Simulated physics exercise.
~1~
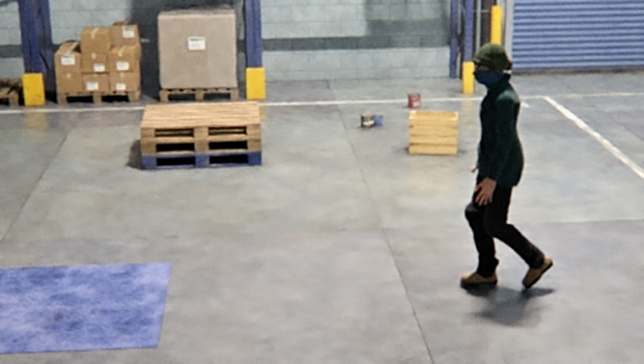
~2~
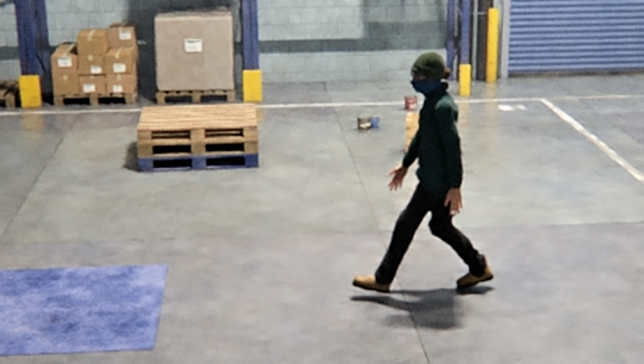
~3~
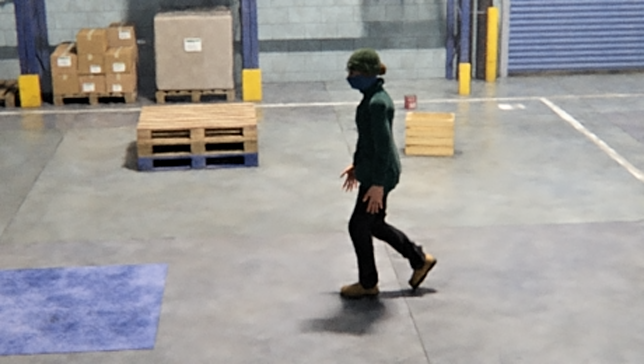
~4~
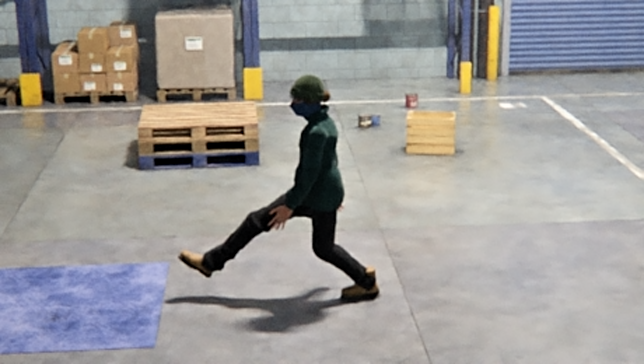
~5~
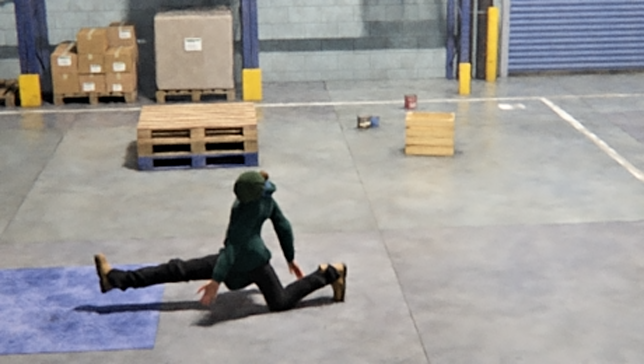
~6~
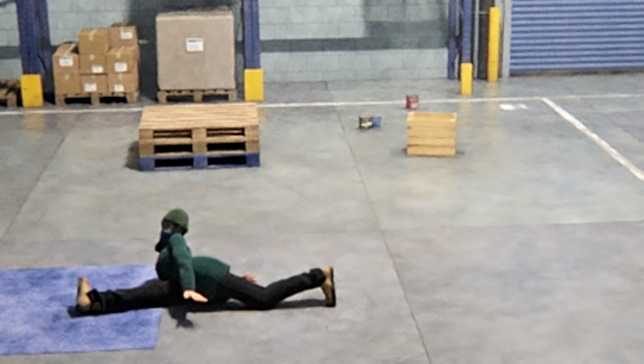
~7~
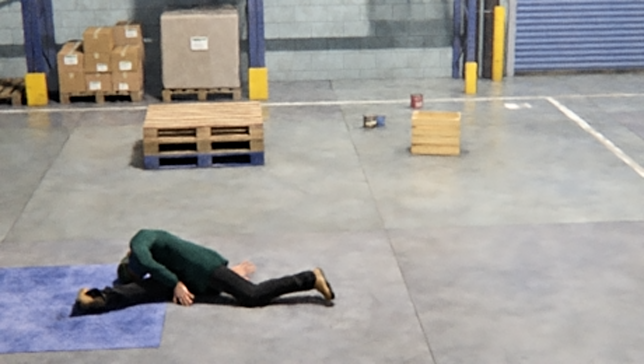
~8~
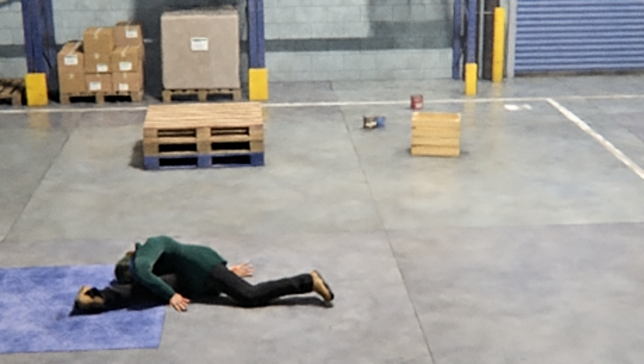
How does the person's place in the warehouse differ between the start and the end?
At the start the person is upright on the right side of the open floor. By the end the person is down low on the left, folded forward over the edge of the blue mat.
A person in a green top walks left, slides into a split and slumps forward onto the blue mat.
